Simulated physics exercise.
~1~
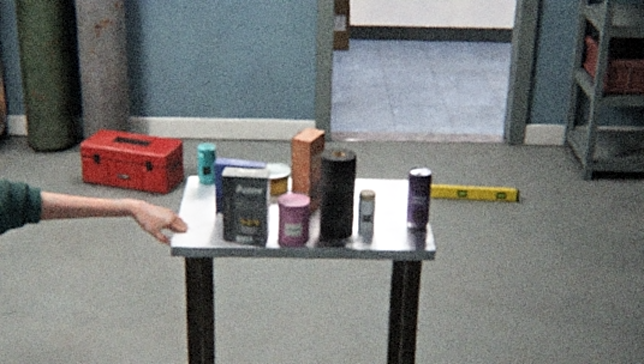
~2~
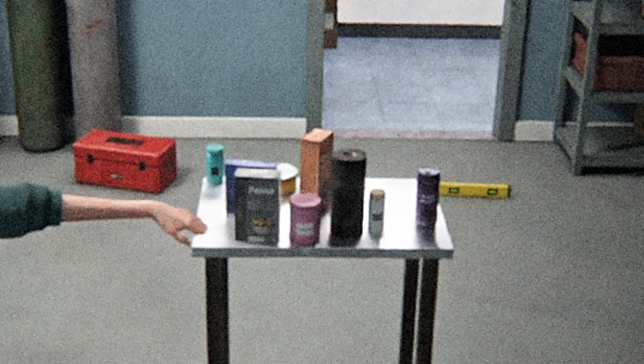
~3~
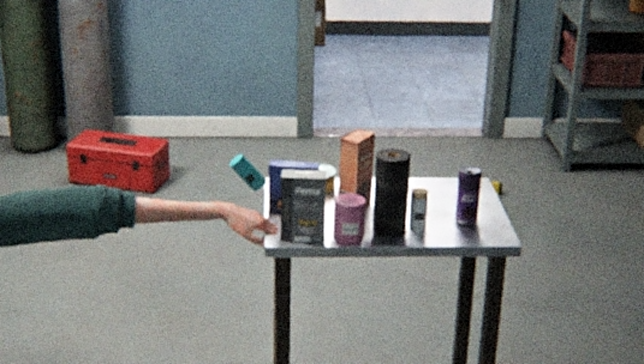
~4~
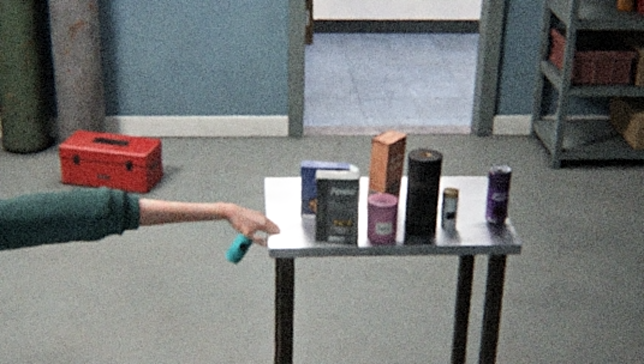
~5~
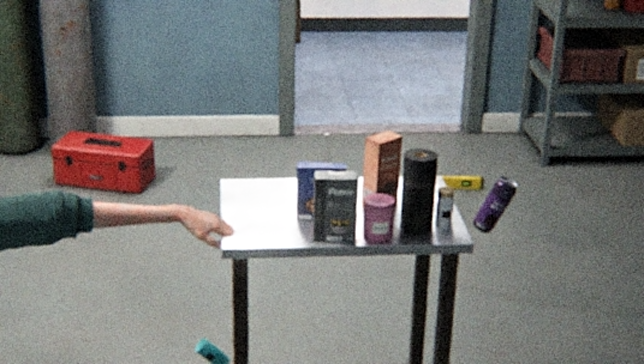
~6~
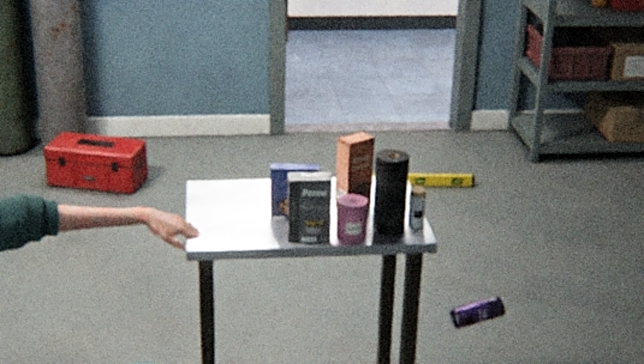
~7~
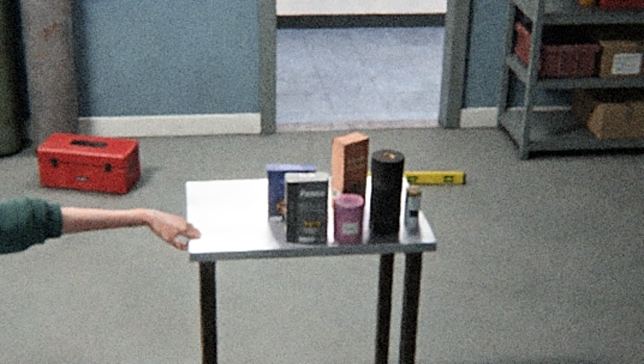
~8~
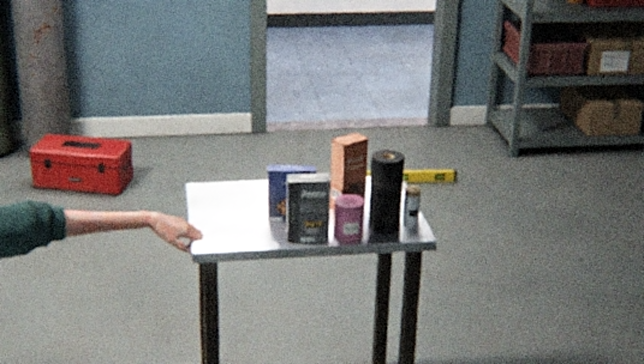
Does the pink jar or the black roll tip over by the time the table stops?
No, the pink jar and the black roll are both still standing on the table at the end.
